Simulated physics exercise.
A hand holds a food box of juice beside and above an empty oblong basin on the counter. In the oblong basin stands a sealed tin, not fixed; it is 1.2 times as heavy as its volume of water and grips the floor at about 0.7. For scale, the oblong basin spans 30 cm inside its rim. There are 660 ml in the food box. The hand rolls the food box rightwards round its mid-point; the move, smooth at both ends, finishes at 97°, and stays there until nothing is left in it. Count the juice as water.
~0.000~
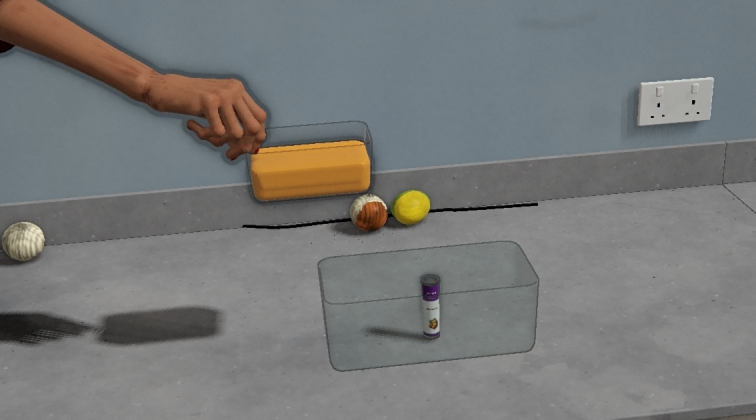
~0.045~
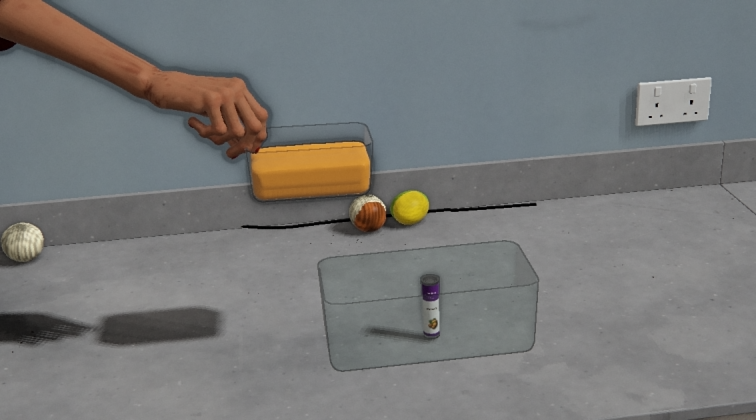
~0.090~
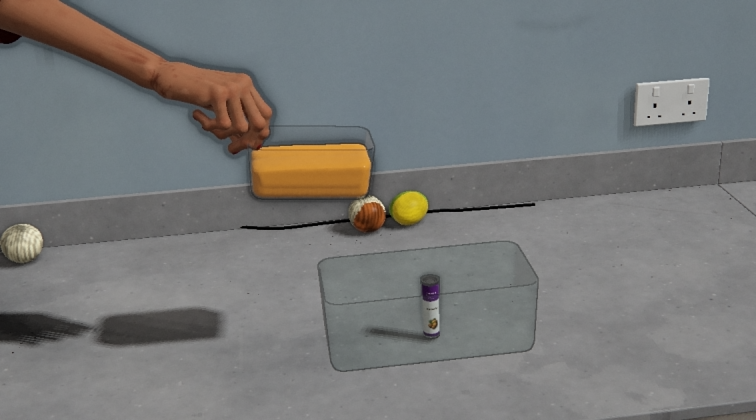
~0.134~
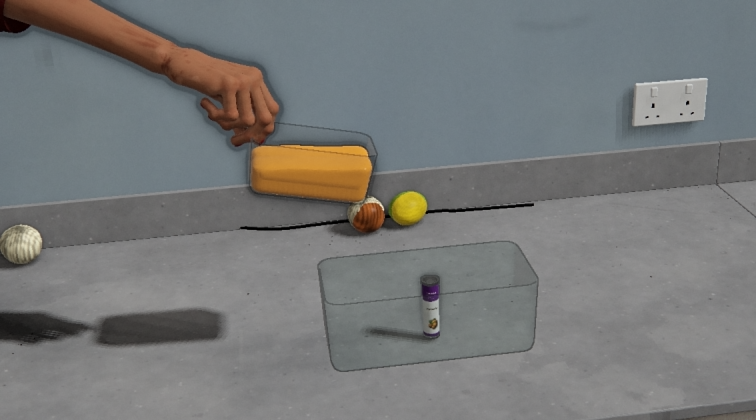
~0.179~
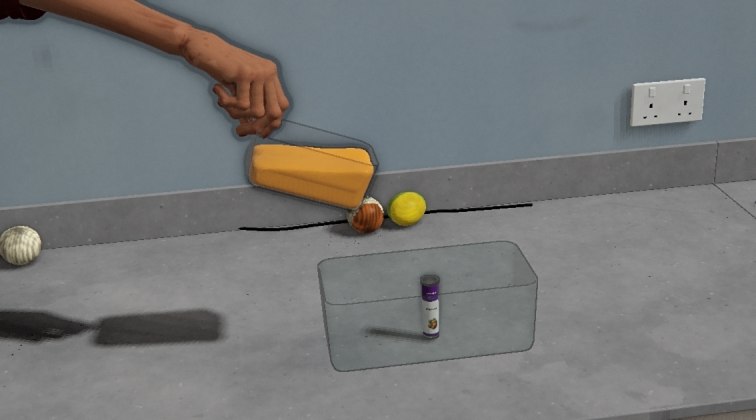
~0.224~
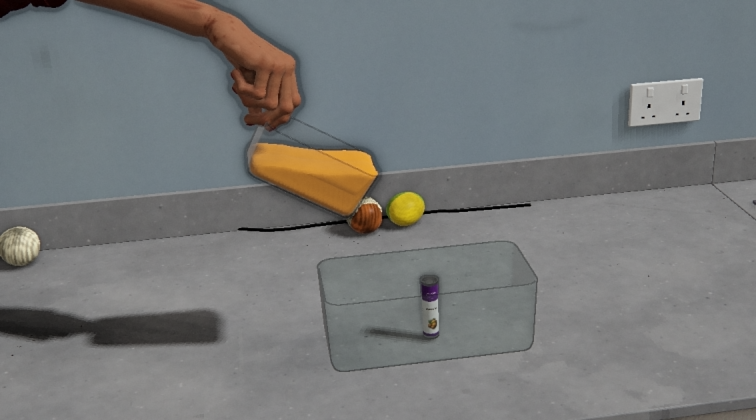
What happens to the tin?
The tin falls.
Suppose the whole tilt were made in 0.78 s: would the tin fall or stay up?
Then it topples.
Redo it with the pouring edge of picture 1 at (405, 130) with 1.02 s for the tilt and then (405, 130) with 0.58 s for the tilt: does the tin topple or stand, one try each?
First it keeps standing; then it remains upright.
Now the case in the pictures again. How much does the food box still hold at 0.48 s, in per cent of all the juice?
About 20 per cent.
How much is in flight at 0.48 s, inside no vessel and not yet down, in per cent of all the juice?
Near 62 in a hundred.
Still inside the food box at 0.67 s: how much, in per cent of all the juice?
Near 4 in a hundred.
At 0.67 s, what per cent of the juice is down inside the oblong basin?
Some 88 per cent.
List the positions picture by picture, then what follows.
In the first picture, it leans 0°; its right rim is at (369, 133); the juice meets the walls at (250, 159) and (367, 149); the oblong basin's rim runs from (321, 282) to (528, 262); the tin's top is at (430, 282).
In the second picture, it leans 1°; its right rim is at (369, 135); the juice meets the walls at (250, 159) and (367, 150).
In the third picture, it leans 6°; its right rim is at (371, 140); the juice meets the walls at (251, 158) and (368, 152).
In the fourth picture, it leans 12°; its right rim is at (373, 147); the juice meets the walls at (251, 157) and (369, 155).
In the fifth picture, it leans 21°; its right rim is at (374, 156); the juice meets the walls at (251, 156) and (370, 157).
In the sixth picture, it leans 32°; its right rim is at (374, 168); the juice meets the walls at (250, 153) and (374, 160); 1 per cent is over the edge.
Then, 0.48 s in, the tilt is 90° and 20 per cent is still to pour; the tin stands where it began.
Then, 0.67 s in, the tilt is 97° and 4 per cent is still to pour; the tin leans 33°.
Then, 0.87 s in, the tilt is 97° and 2 per cent is still to pour; the tin lies on its side.
Then, 1.08 s in, the tilt is 97° and 0 per cent is still to pour; the tin lies on its side.
Finally, the tin lies on its side.
